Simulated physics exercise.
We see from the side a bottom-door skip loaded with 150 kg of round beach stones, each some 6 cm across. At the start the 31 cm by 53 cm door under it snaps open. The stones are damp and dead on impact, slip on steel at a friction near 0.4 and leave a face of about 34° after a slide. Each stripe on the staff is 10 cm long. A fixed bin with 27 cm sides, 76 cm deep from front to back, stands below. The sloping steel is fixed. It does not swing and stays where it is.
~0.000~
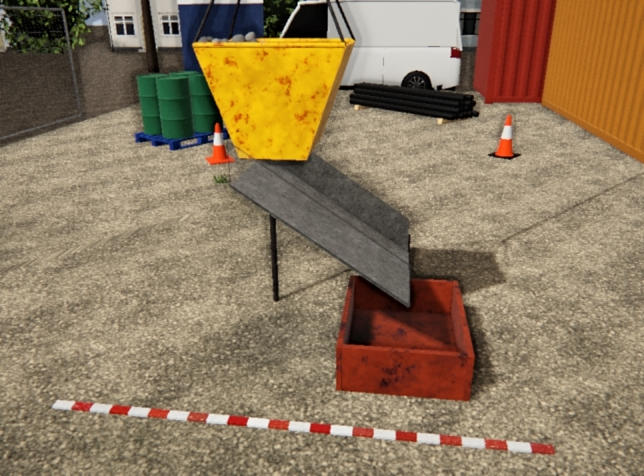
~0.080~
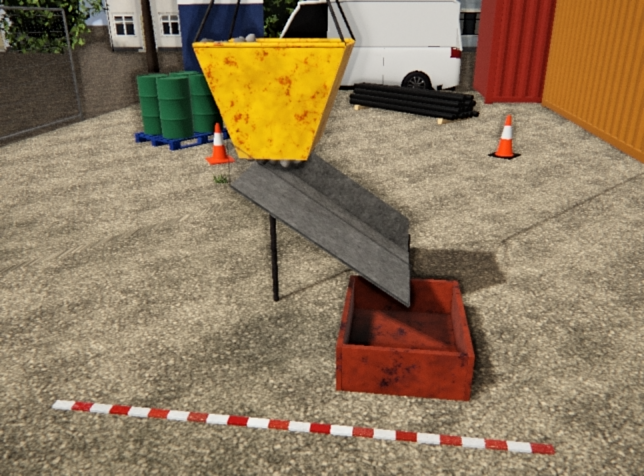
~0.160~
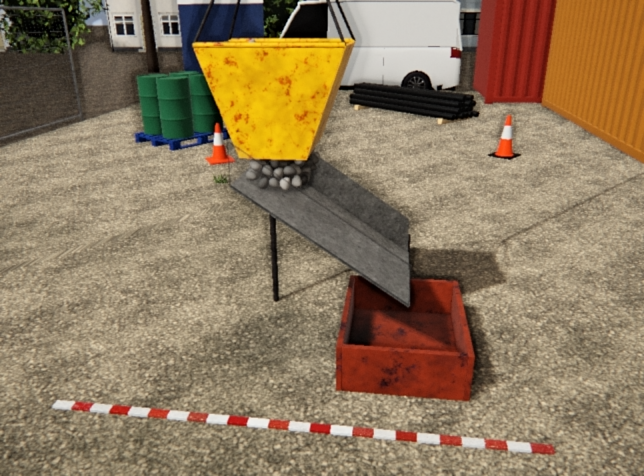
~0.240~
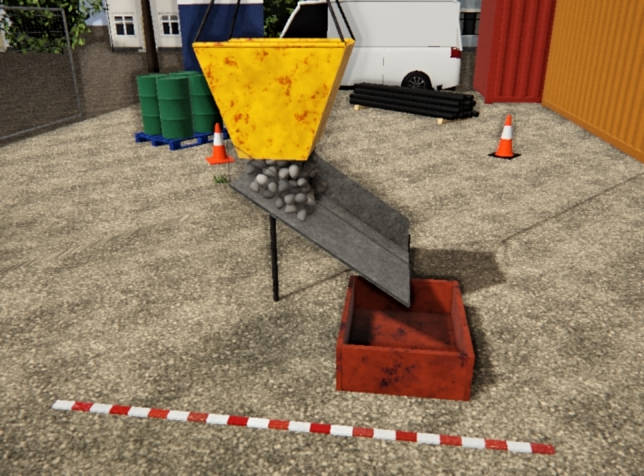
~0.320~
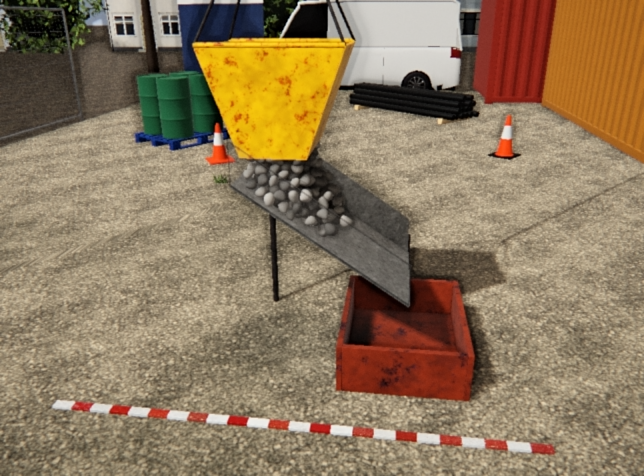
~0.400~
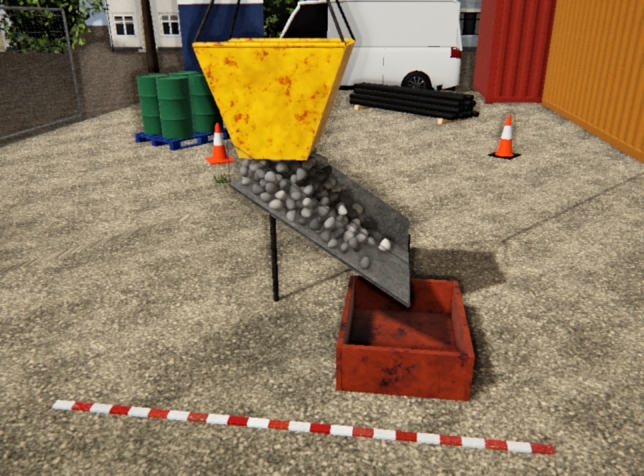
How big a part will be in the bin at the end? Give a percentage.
Some 53 per cent of it.
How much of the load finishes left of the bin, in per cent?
Near 0 in a hundred.
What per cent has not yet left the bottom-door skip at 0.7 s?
Roughly 15 per cent is still inside.
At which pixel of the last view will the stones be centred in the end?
Their middle is at about (452, 342).
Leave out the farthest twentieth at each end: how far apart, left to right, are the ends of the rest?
About 130 cm.
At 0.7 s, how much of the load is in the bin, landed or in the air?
About 15 per cent by then.
After 0.7 s, 13 % in the bottom-door skip, 71 % on the steel, 15 % falling or lying in the bin, 1 % falling or lying beside or right of the bin; the stones farthest right are at (464, 304).
After 1.1 s, 0 % in the bottom-door skip, 42 % on the steel, 39 % falling or lying in the bin, 19 % falling or lying beside or right of the bin; the stones farthest right are at (598, 363).
After 1.7 s, 0 % in the bottom-door skip, 57 % falling or lying in the bin, 43 % falling or lying beside or right of the bin.
After 2.6 s, 0 % in the bottom-door skip, 53 % falling or lying in the bin, 47 % falling or lying beside or right of the bin.
After 4.5 s, 0 % in the bottom-door skip, 53 % in the bin, 47 % beside or right of the bin.
